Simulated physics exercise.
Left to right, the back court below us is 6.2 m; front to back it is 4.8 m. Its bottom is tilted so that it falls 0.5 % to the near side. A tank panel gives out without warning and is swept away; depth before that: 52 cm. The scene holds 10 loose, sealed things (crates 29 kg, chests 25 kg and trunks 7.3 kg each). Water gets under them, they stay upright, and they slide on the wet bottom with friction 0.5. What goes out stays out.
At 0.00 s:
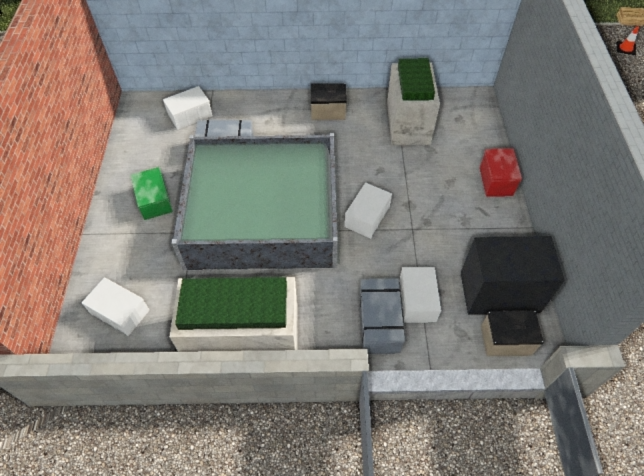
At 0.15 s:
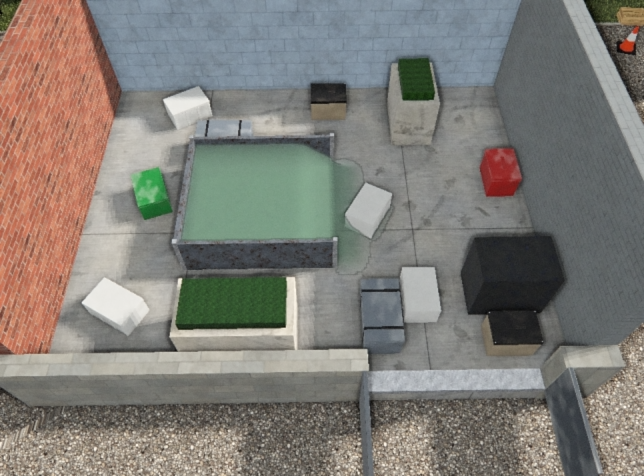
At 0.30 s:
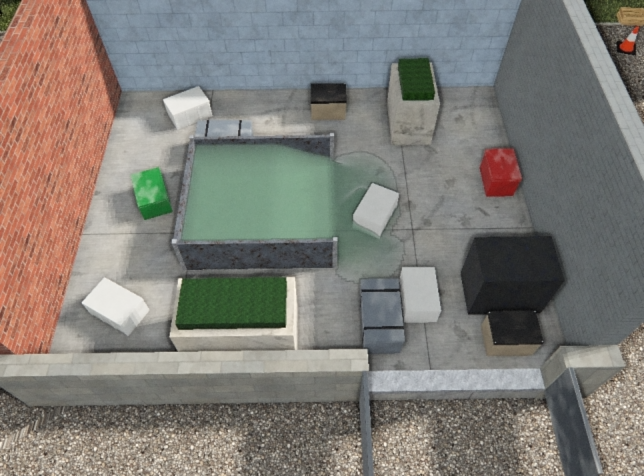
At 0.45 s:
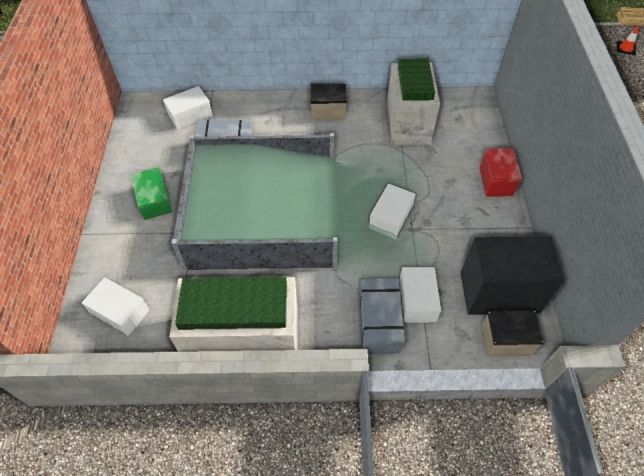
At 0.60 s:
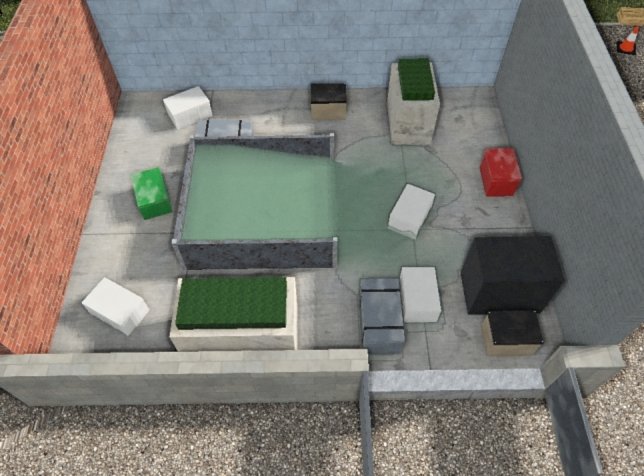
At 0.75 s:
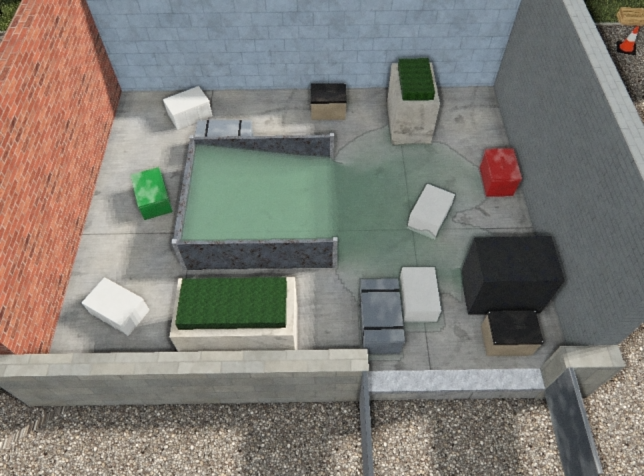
At the start, greenish water fills a square, stone-sided tank in a walled court scattered with boxes and planters. The tank's right side gives way and water pours out, spreading rightward across the floor. A white box beside the opening slides right with it, while the other boxes stay put.
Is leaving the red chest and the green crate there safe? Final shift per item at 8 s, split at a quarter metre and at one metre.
Red chest long shift; green crate still.
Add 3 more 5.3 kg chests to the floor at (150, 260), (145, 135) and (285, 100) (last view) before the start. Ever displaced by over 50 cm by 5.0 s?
Going through them in the order asked, they come out shy of the mark, shy of the mark and clear of the mark.
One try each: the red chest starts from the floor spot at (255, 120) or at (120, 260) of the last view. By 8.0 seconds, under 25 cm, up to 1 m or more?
Well, the first time it keeps still, and the second time it keeps still.
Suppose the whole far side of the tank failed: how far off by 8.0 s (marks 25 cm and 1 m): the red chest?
If that happened, the red chest does not really move.
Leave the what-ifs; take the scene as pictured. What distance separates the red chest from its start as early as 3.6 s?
100 cm or so by then.
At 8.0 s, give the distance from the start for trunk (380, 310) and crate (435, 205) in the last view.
First 50 cm, then 140 cm.
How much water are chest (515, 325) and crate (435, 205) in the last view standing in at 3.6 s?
Around 9 cm and 17 cm.
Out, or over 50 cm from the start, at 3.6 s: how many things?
I make it 4 by then.
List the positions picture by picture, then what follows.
The first picture shows the red chest at (503, 163) rests on the ground; the green crate at (149, 186), on the bottom; water covers 3.2 m2; 0 of 10 have shifted.
The second picture shows the red chest at (503, 163) rests on the ground; the green crate at (149, 186), on the bottom; water covers 3.9 m2; 0 of 10 have shifted.
The third picture shows the red chest at (503, 163), on the bottom; the green crate at (149, 186), on the bottom; 4.7 m2 under water; 1 of 10 have shifted.
The fourth picture shows the red chest at (503, 163), on the bottom; the green crate at (149, 186), on the bottom; water covers 5.8 m2; 1 of 10 have shifted.
The fifth picture shows the red chest at (503, 163) rests on the ground; the green crate at (149, 186) rests on the ground; water covers 6.9 m2; 1 of 10 have shifted.
The sixth picture shows the red chest at (503, 163), on the bottom; the green crate at (149, 186), on the bottom; water covers 8.1 m2; 1 of 10 have shifted.
After 1.6 s the red chest is near (514, 162), 0.1 m from its start, aground; the green crate is near (149, 186), 0.0 m from its start, aground; 0 of 10 are out; 1 afloat.
After 3.6 s the red chest is near (477, 113), 1.0 m from its start, afloat; the green crate is near (149, 186), 0.0 m from its start, aground; 0 of 10 are out; 2 afloat.
After 5.6 s the red chest is near (441, 83), 1.8 m from its start, afloat; the green crate is near (149, 186), 0.0 m from its start, aground; 0 of 10 are out; 3 afloat.
After 8.0 s the red chest is near (440, 81), 1.8 m from its start, aground; the green crate is near (149, 186), 0.0 m from its start, aground; 0 of 10 are out; 2 afloat.
